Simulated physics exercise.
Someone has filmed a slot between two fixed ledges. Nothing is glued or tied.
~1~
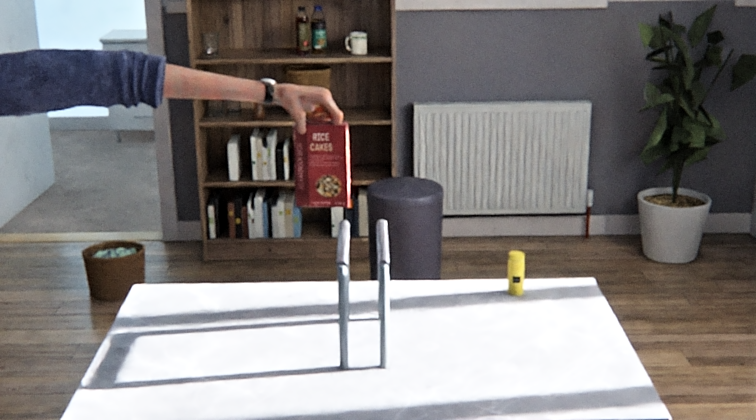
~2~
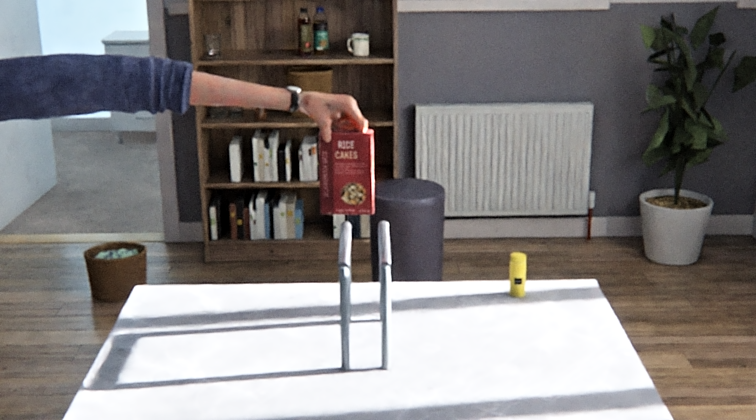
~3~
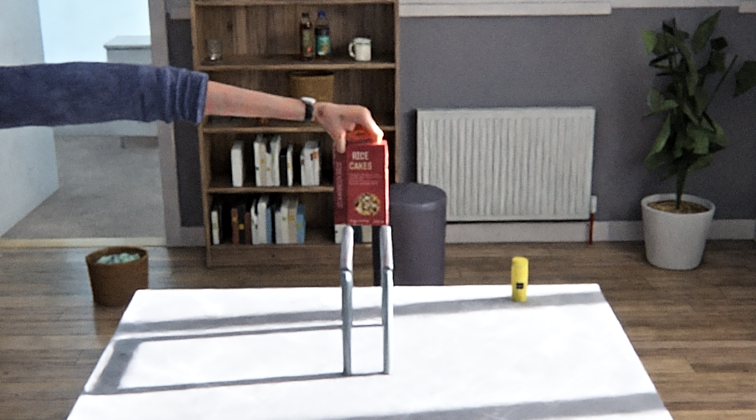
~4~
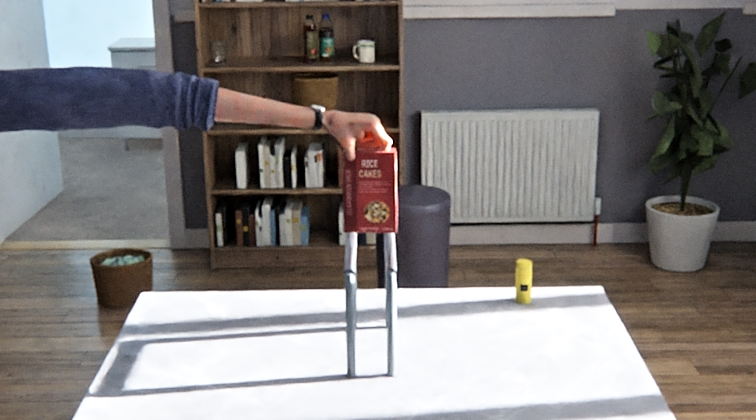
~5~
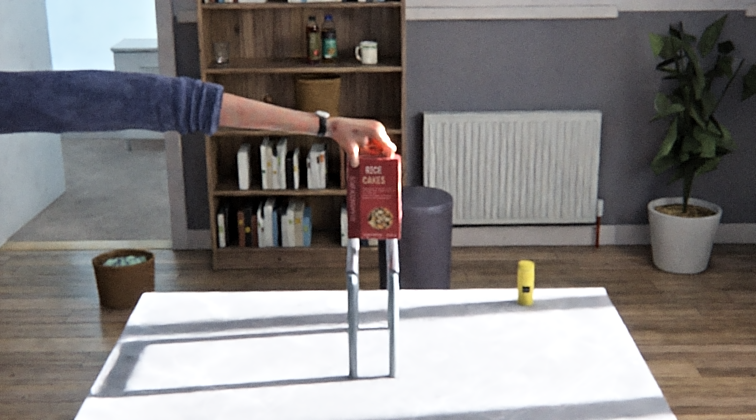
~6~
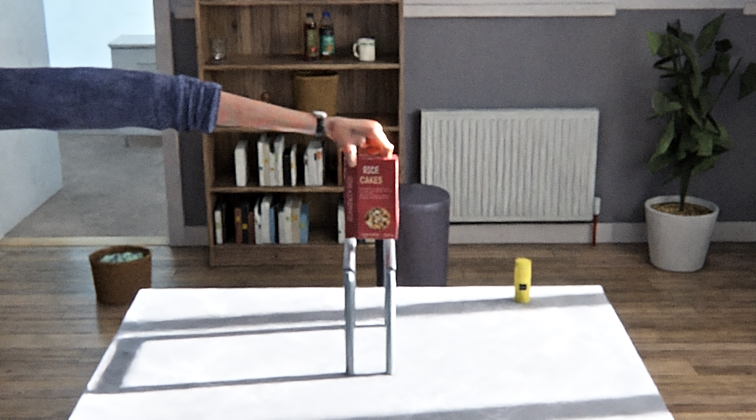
In a room with a bookshelf and a radiator, a hand moved a red packet rightward and slightly down above two upright gray supports on a white table, then kept it still there.
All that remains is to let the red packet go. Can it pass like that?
Here the packet stays on top.
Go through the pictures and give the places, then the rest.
Being brought over the gap; red packet (322, 164); yellow shaker (516, 273), in the first frame.
Being brought over the gap; red packet (347, 172); yellow shaker (518, 275), in the second frame.
Being brought over the gap; red packet (361, 183); yellow shaker (519, 279), in the third frame.
Being brought over the gap; red packet (370, 190); yellow shaker (523, 281), in the fourth frame.
Being brought over the gap; red packet (374, 197); yellow shaker (526, 283), in the fifth frame.
Held still over the gap; red packet (371, 196); yellow shaker (522, 281), in the sixth frame.
Then, 0.20 s after the last picture, red packet slid a little near (371, 205).
Then, 0.30 s after the last picture, red packet resting near (370, 205).
At rest, both in place. Seen from the same camera at the end, red packet near (371, 205). The packet is caught.
